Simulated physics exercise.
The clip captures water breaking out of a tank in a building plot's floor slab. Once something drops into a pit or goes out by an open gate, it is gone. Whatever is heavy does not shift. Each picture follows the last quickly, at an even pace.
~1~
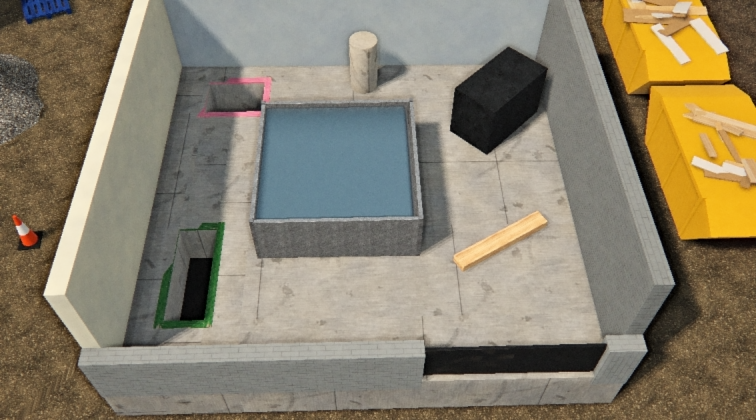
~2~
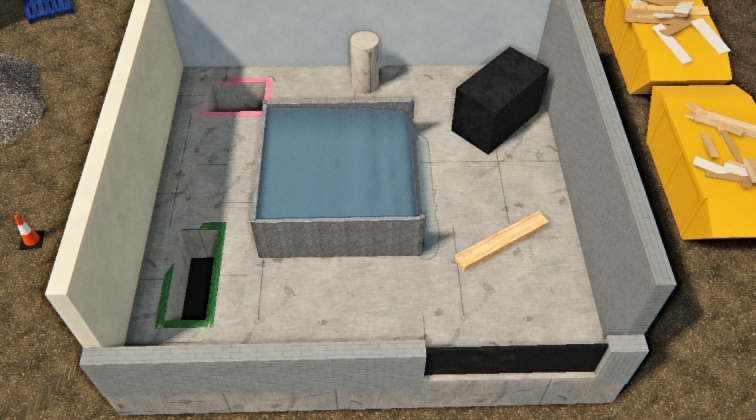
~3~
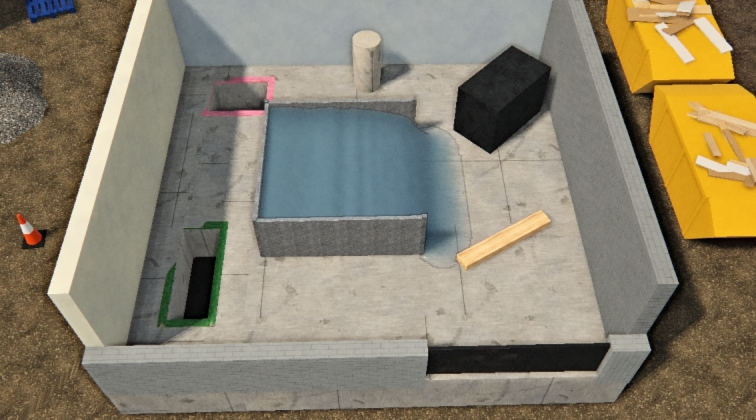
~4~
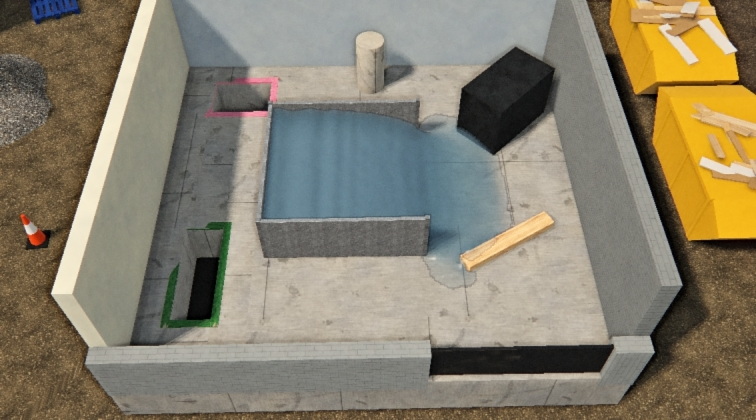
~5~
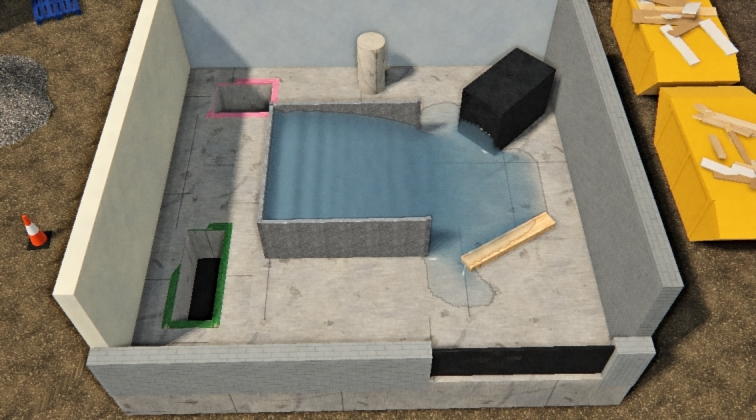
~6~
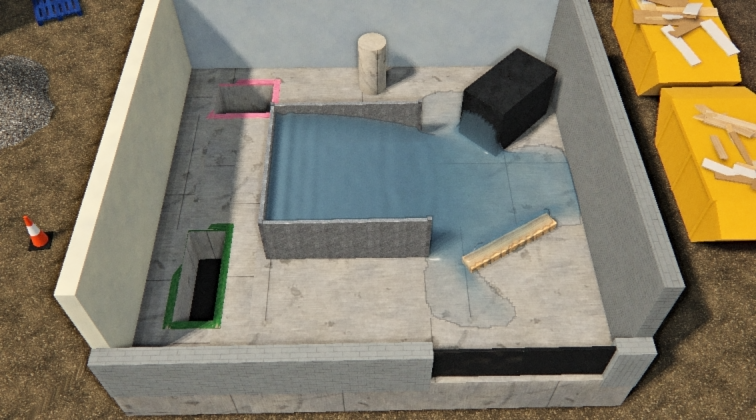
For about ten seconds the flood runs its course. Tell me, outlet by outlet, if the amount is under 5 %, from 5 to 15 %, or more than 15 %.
Result: I'd say the gate drains very little - not reaching five per cent; I'd say the green pit drains a lot - upwards of fifteen per cent; I'd say the pink pit drains a fair bit - five to fifteen per cent.
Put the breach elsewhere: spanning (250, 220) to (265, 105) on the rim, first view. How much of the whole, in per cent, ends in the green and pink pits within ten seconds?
Per cent: Green 45, pink 25.
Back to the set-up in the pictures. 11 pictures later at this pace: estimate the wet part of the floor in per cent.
Roughly 45 percent, I'd say.
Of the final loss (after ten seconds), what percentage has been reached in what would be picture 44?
About 35 per cent.
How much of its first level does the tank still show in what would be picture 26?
I'd say some 18 %.
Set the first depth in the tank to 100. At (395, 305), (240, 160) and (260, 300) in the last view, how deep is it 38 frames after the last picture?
Going in order, that's 14, 0 and 10 %.
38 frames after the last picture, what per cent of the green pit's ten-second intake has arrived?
About 40 %.
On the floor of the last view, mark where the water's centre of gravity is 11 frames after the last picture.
Somewhere near (462, 200).
A moment on, water covers 35 % of the floor; the gate 0 %, the green pit 0 %, the pink pit 0 %.
Next, water covers 45 % of the floor; the gate 0 %, the green pit 0 %, the pink pit 0 %.
Then, water covers 60 % of the floor; the gate 0 %, the green pit 0 %, the pink pit 0 %.
Later, water covers 90 % of the floor; the gate 0 %, the green pit 9 %, the pink pit 3 %.
In the end, water covers 100 % of the floor; the gate 0 %, the green pit 22 %, the pink pit 8 %.
